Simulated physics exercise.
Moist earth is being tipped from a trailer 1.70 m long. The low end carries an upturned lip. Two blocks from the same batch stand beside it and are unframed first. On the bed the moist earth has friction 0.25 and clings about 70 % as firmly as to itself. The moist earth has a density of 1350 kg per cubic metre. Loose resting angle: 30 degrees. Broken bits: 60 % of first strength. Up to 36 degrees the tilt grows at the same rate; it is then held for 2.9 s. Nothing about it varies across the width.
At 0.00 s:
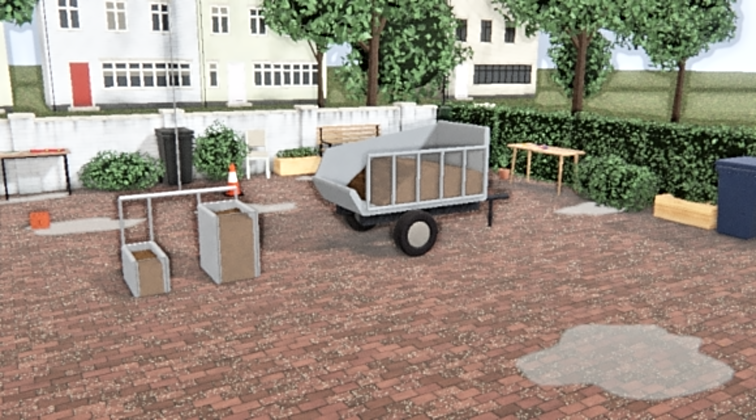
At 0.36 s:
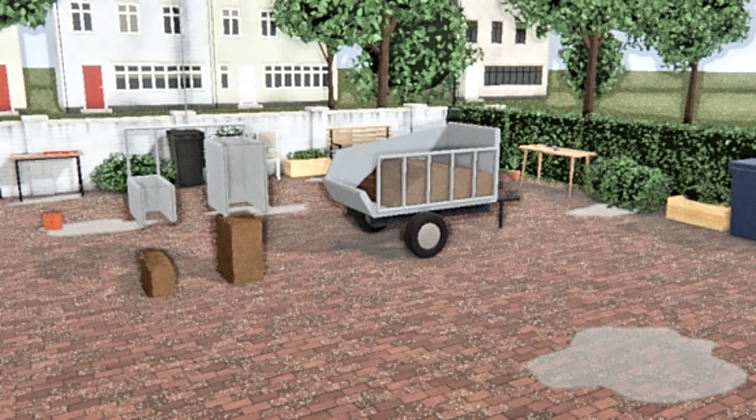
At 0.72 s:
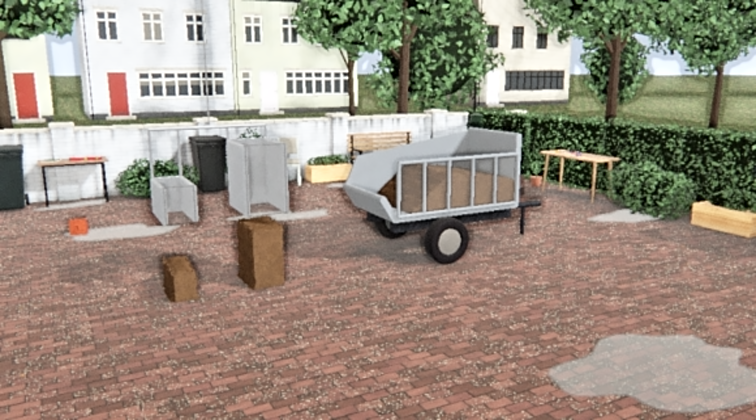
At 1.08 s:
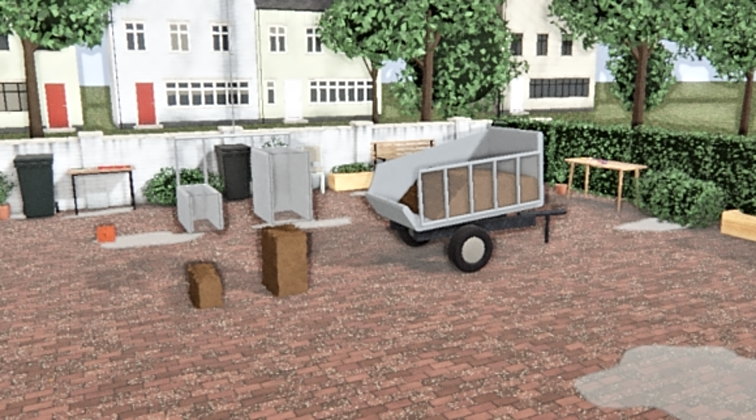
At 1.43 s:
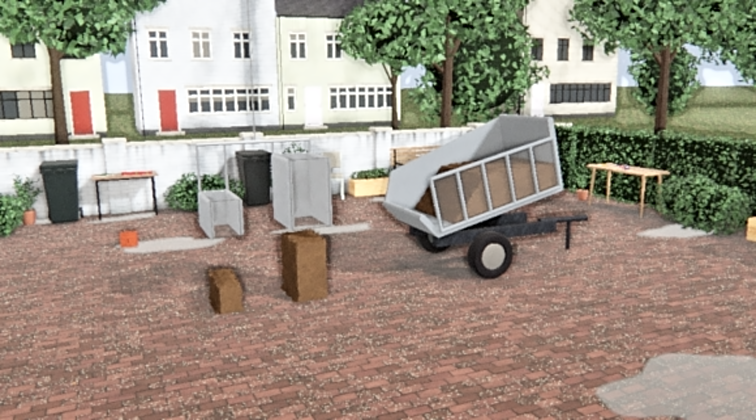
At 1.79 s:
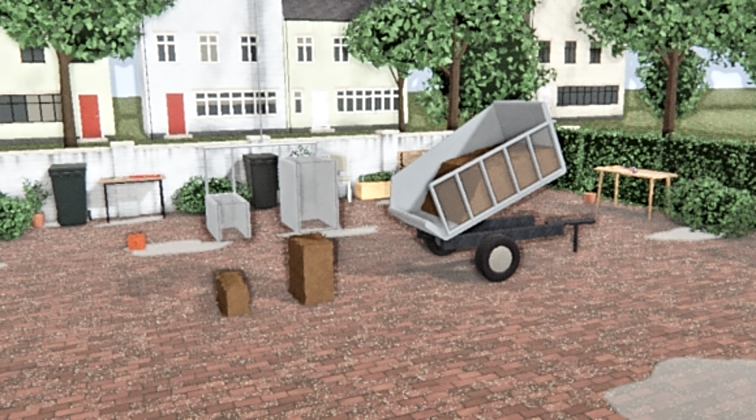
At first, a grey trailer loaded with brown earth sits level on a brick yard, beside two brown blocks enclosed in grey casings. The casings come off and rest behind the blocks, which stay standing, and then the trailer's bed tilts steadily, its right end rising while the earth stays inside.
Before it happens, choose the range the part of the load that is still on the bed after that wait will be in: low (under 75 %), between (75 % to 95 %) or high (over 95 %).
The choice is high.
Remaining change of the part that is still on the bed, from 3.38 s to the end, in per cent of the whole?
It changes by about 0 percent of the whole.
After 2.26 s, the tilt is 34 degrees and 100 % is on the bed.
After 2.82 s, the tilt is 36 degrees and 100 % is on the bed.
After 3.38 s, the tilt is 36 degrees and 100 % is on the bed.
After 3.93 s, the tilt is 36 degrees and 100 % is on the bed.
After 5.37 s, at the end, the tilt is 36 degrees and 100 % is on the bed.
